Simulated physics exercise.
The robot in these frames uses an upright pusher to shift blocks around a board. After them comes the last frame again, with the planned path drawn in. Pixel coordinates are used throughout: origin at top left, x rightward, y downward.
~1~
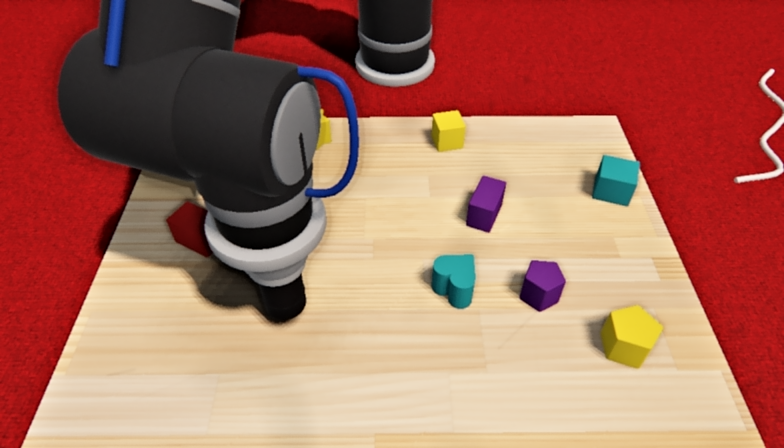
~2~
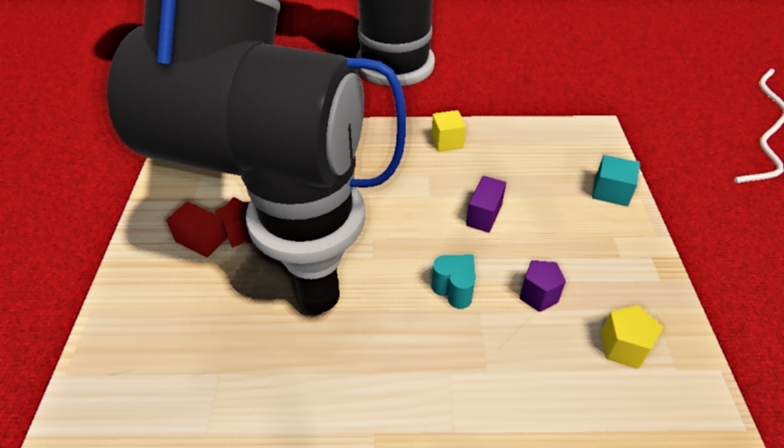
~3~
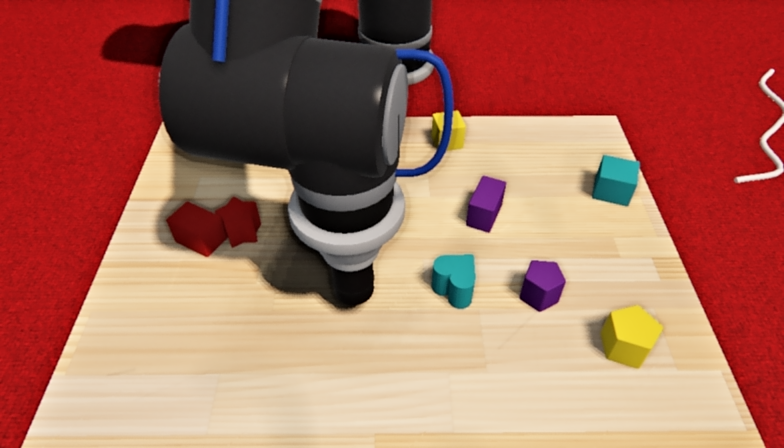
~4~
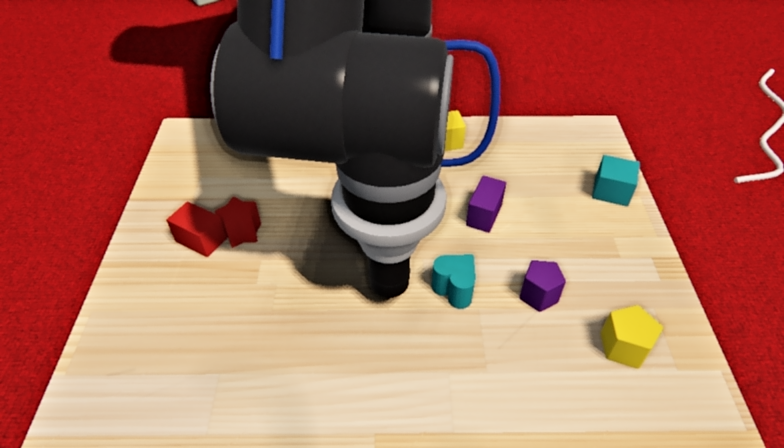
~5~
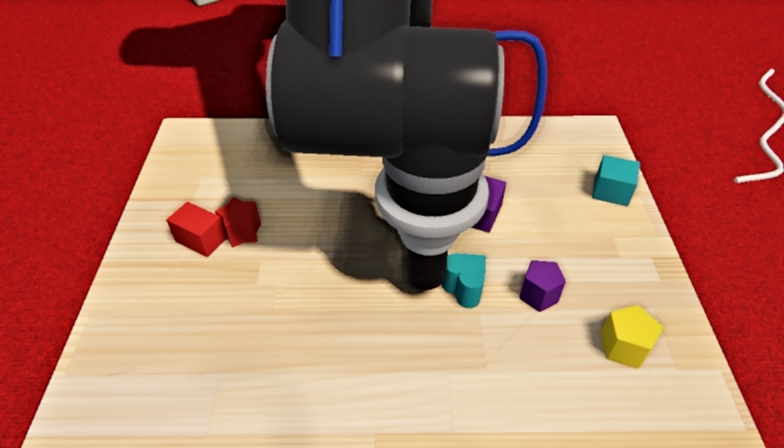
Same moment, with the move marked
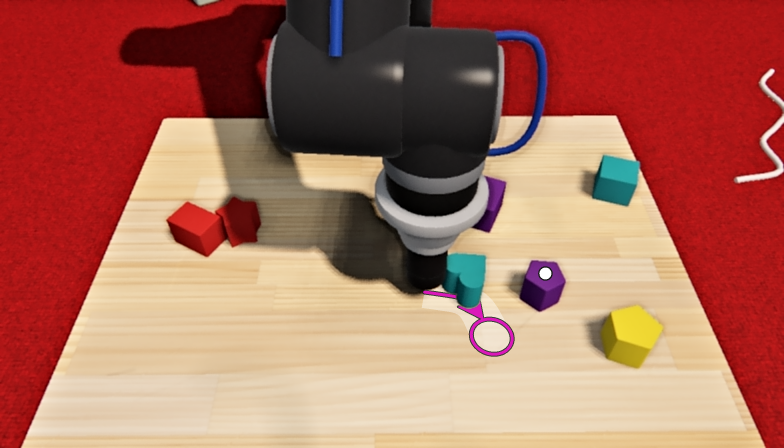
To begin with, a black robot arm holds its upright pusher over the left side of a wooden board scattered with colourful blocks. The arm glides steadily right, uncovering red blocks behind it, while the others stay still. It then meets the turquoise heart block and nudges it slightly right.
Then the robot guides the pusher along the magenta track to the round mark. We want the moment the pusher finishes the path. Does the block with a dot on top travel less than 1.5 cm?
Yes, I think so.
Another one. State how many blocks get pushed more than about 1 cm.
I'm going with one.
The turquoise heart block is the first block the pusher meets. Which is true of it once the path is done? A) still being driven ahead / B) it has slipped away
I'll go with B - it has slipped away.
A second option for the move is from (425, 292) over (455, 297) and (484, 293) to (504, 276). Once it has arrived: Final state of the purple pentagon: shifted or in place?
It's moved.
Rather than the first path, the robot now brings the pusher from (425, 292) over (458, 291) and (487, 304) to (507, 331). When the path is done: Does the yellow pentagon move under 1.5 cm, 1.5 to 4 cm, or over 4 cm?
Band: Under 1.5 cm.
Drawn move, from (425, 292) over (454, 296) and (479, 311) to (492, 336); the dot is on the purple pentagon.
The first path, step by step. Halfway along, pusher at (471, 285); turquoise heart block at (510, 270).
At the end, pusher at (495, 320); turquoise heart block at (511, 270); purple pentagon at (549, 274).
